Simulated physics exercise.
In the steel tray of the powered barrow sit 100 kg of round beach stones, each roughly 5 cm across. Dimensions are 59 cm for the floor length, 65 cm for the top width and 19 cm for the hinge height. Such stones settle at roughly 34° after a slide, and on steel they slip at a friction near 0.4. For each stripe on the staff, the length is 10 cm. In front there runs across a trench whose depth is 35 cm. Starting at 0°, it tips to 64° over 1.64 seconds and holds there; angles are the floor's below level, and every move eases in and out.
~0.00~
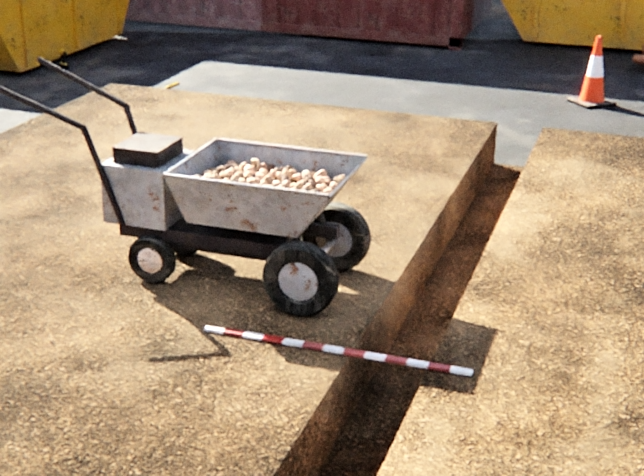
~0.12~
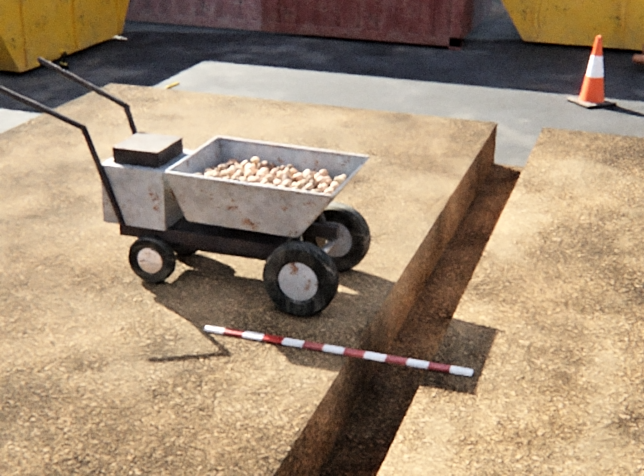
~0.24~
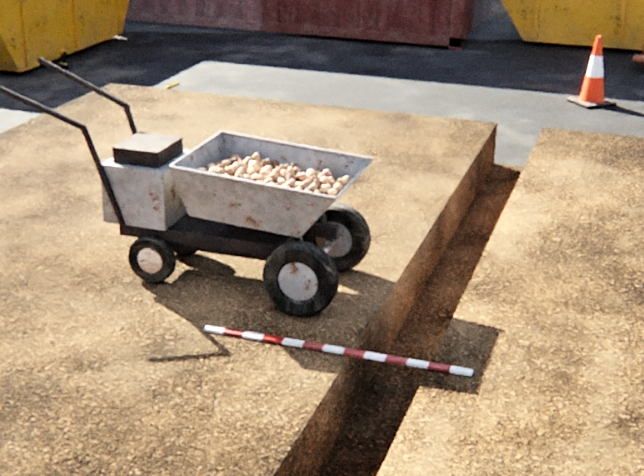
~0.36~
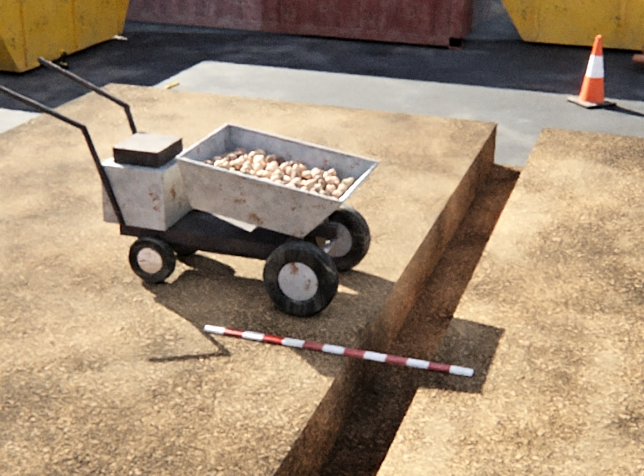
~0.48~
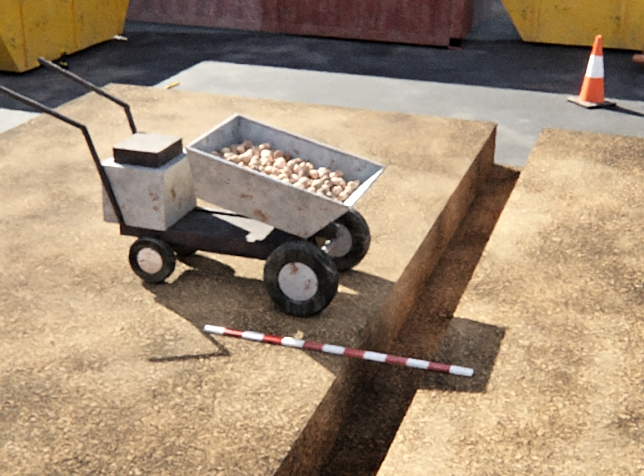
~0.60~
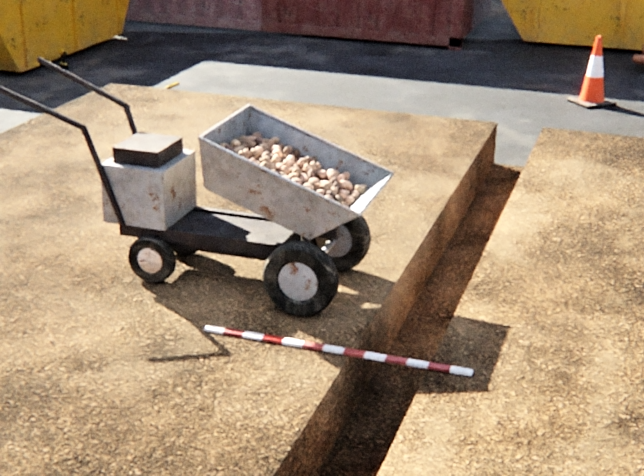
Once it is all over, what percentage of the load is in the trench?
Roughly 81 percent of the load is in the trench.
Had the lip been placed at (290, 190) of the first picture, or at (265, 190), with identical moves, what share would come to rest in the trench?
Near 100 per cent from the first place, 70 from the second.
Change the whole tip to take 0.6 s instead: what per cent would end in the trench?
Roughly 50 per cent would.
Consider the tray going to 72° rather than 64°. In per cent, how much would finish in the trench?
It comes out at about 75 percent.
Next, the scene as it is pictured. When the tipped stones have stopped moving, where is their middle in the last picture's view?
I'd point to around (430, 355).
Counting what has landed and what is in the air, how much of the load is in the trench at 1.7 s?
I'd say near 35 per cent at that time.
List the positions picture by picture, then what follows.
In the first picture, lip at (330, 196), floor tilted 0°, highest stones at (264, 174).
In the second picture, the tray is at 1°, its lip at (331, 197); the top of the load is at (246, 170); the stones move at 0.1 m/s on average.
In the third picture, the tray is at 4°, its lip at (336, 199); the top of the load is at (243, 166); the stones move at 0.2 m/s on average.
In the fourth picture, the tray is at 8°, its lip at (342, 203); the top of the load is at (243, 160); the stones move at 0.3 m/s on average.
In the fifth picture, the tray is at 13°, its lip at (350, 208); the top of the load is at (240, 150); the stones move at 0.4 m/s on average.
In the sixth picture, lip at (359, 215), floor tilted 19°, highest stones at (248, 141); the stones move at 0.4 m/s on average.
After 1.2 s the floor is at 54°; 100 % in the tray; the foremost stones are at (406, 244).
After 1.7 s the floor is at 64°; 55 % in the tray, 34 % in the trench, 11 % past the trench; the foremost stones are at (500, 320).
After 2.1 s the floor is at 64°; 31 % in the tray, 49 % in the trench, 20 % past the trench; the foremost stones are at (567, 325).
After 4.0 s the floor is at 64°; 0 % in the tray, 81 % in the trench, 19 % past the trench; the foremost stones are at (608, 328).
